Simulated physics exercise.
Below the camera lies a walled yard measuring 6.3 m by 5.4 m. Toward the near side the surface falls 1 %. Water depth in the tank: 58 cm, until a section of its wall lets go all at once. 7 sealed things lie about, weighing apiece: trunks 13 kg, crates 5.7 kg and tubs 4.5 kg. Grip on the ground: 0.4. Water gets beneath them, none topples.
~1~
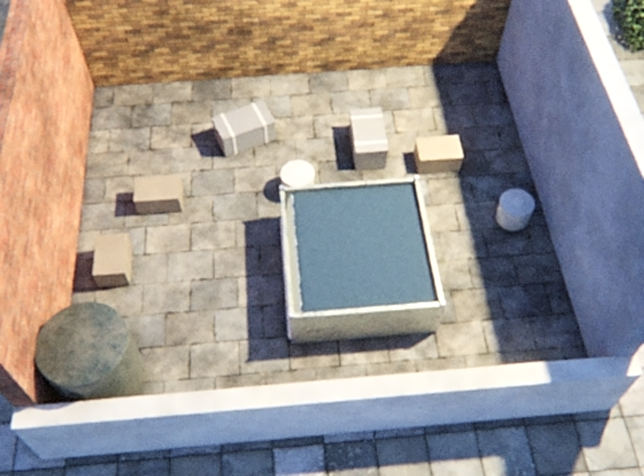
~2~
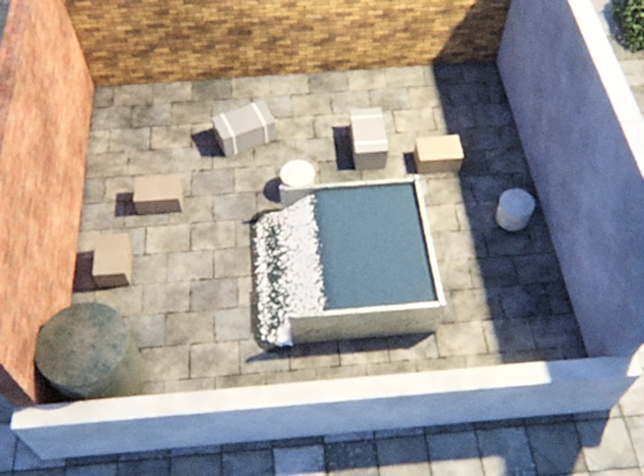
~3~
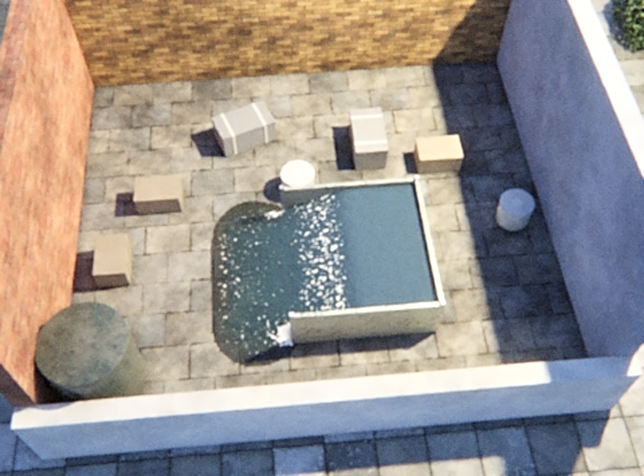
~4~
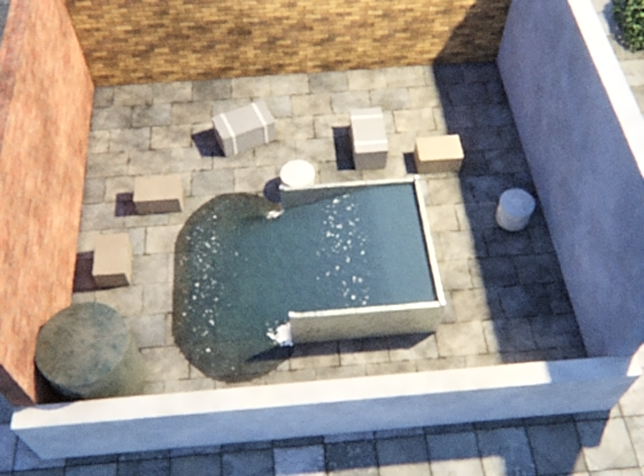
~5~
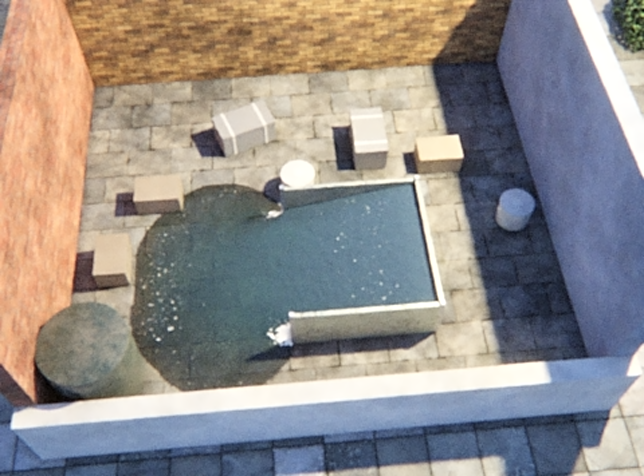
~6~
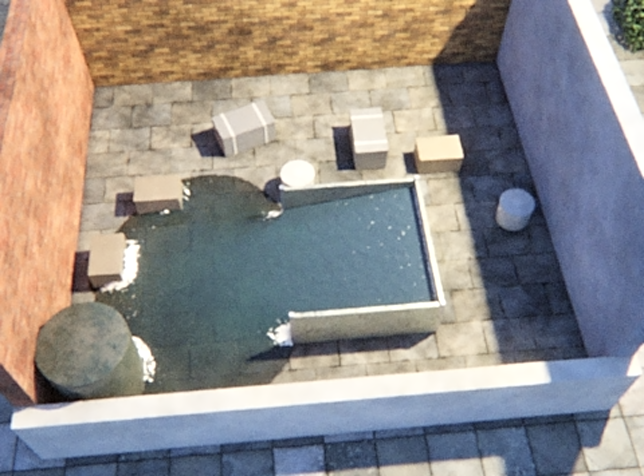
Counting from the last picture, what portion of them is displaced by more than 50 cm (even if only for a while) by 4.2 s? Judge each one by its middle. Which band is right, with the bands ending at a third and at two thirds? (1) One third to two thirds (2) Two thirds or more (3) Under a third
Answer: 1.
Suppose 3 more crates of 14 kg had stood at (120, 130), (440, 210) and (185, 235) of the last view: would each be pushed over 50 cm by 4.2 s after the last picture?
The first comes out beyond the limit, the second within the limit, the third beyond the limit.
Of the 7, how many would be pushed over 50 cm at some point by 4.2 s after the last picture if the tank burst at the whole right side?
So the tally would be 2.
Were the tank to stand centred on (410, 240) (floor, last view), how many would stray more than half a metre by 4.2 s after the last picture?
Result: 4 of them.
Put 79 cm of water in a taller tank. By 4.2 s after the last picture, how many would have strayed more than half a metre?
Then it comes to 3.
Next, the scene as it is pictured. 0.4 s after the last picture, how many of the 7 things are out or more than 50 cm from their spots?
Tally at that time: 0.
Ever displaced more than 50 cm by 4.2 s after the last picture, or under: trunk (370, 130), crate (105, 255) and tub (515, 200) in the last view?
Within the mark, beyond the mark, within the mark.
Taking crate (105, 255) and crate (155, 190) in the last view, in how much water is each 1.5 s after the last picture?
I'd put it at 32 cm and 13 cm respectively.
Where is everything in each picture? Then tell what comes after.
The first picture shows a crate at (110, 253) rests on the ground; a crate at (157, 188), on the bottom; water covers 3.1 m2; 0 of 7 have shifted.
The second picture shows a crate at (110, 253), on the bottom; a crate at (157, 188), on the bottom; 4.0 m2 under water; 0 of 7 have shifted.
The third picture shows a crate at (110, 253), on the bottom; a crate at (157, 188) rests on the ground; water covers 5.2 m2; 0 of 7 have shifted.
The fourth picture shows a crate at (110, 253), on the bottom; a crate at (157, 188) rests on the ground; 6.6 m2 under water; 0 of 7 have shifted.
The fifth picture shows a crate at (110, 253), on the bottom; a crate at (157, 188), on the bottom; water covers 8.2 m2; 0 of 7 have shifted.
The sixth picture shows a crate at (106, 254), on the bottom, 6 cm from its start; a crate at (157, 188) rests on the ground; water covers 9.7 m2; 1 of 7 have shifted.
Then, 0.4 s after the last picture 0 of 7 are over 50 cm from their spots; 1 afloat.
Then, 1.5 s after the last picture 1 of 7 are over 50 cm from their spots; 2 afloat.
Then, 2.8 s after the last picture 2 of 7 are over 50 cm from their spots; 2 afloat.
Then, 4.2 s after the last picture 3 of 7 are over 50 cm from their spots, and 3 have been at some point; 3 afloat.
